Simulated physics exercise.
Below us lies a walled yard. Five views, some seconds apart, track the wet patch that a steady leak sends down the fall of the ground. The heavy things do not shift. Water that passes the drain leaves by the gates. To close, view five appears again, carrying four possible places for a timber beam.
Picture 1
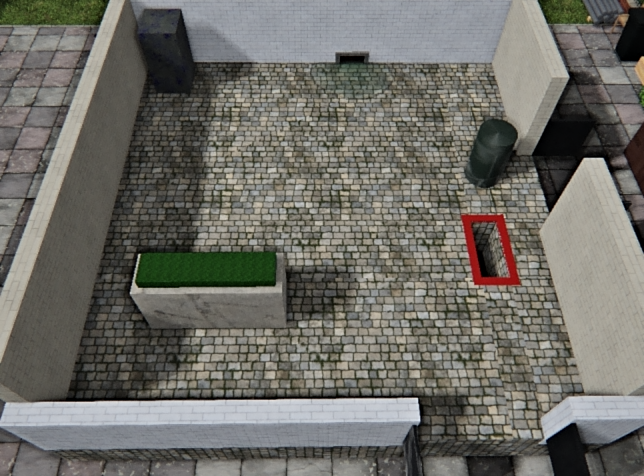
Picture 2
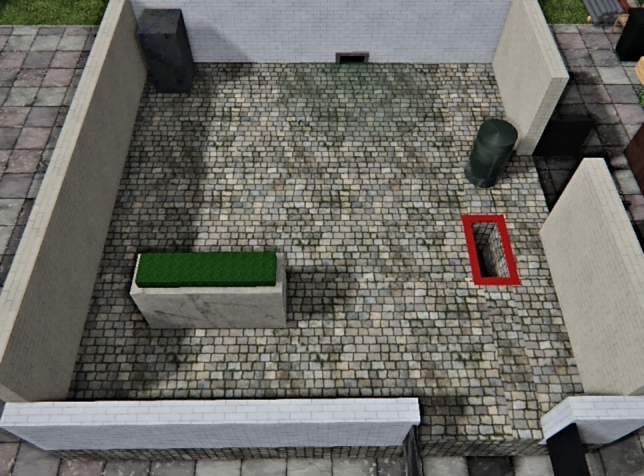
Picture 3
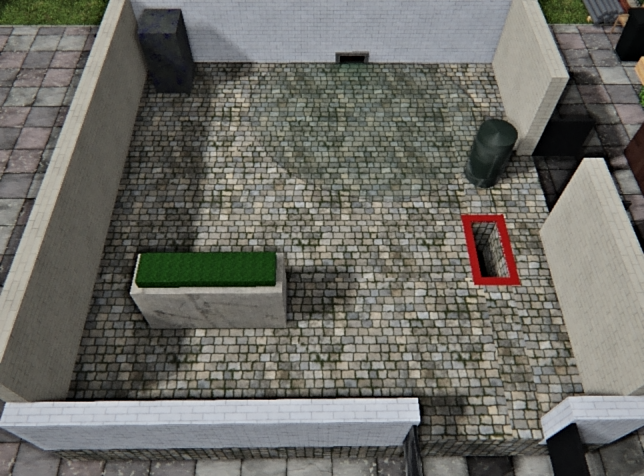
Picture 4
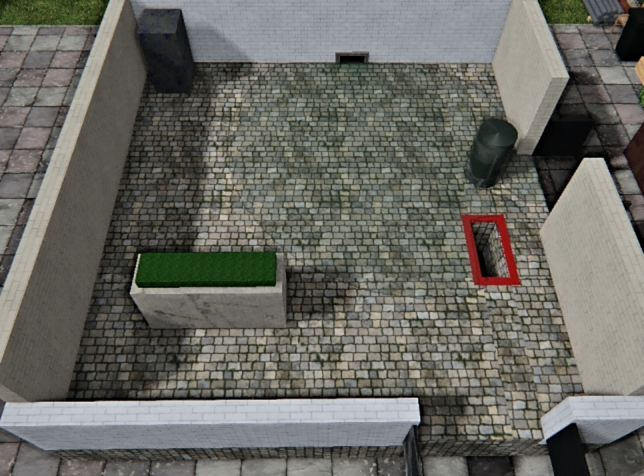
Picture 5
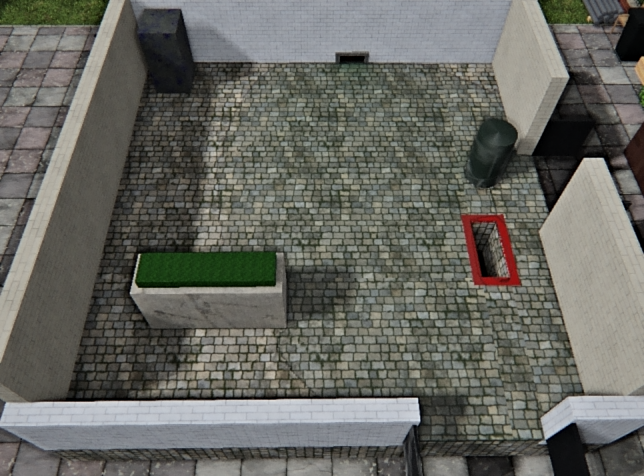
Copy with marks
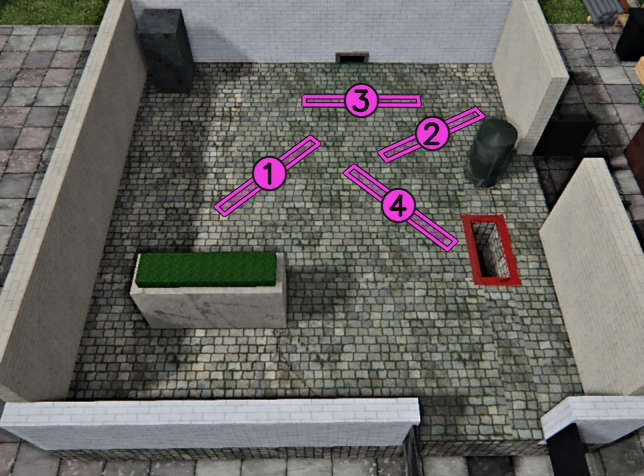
A dark wet patch spreads from the back wall across the paving, reaching the red-framed drain.
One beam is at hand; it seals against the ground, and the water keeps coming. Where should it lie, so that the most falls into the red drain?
I would pick place 4.
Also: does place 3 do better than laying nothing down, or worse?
Worse.
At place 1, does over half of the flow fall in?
No, it does not.
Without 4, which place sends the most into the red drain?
It is 1.
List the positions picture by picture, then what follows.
In the first frame, outfall at (352, 58); red drain at (489, 248); open gate at (474, 419); open gate at (528, 191); front seen at (328, 90), 3 % of the ground wet; red drain still dry.
In the second frame, front seen at (415, 125), 11 % of the ground wet; red drain still dry.
In the third frame, front seen at (382, 196), 24 % of the ground wet; red drain still dry.
In the fourth frame, front seen at (456, 287), 42 % of the ground wet; red drain taking water.
In the fifth frame, front seen at (540, 363), 63 % of the ground wet; red drain taking water.
On the marked copy, 1 from (220, 210) to (314, 140); 2 from (383, 156) to (479, 112); 3 from (304, 100) to (418, 101); 4 from (349, 169) to (451, 245).
Choosing 1, about 22 % of the stream goes into the red drain, about 78 % out by the gates.
Choosing 2, about 9 % of the stream goes into the red drain, about 90 % out by the gates.
Choosing 3, about 13 % of the stream goes into the red drain, about 87 % out by the gates.
Choosing 4, about 37 % of the stream goes into the red drain, about 63 % out by the gates.
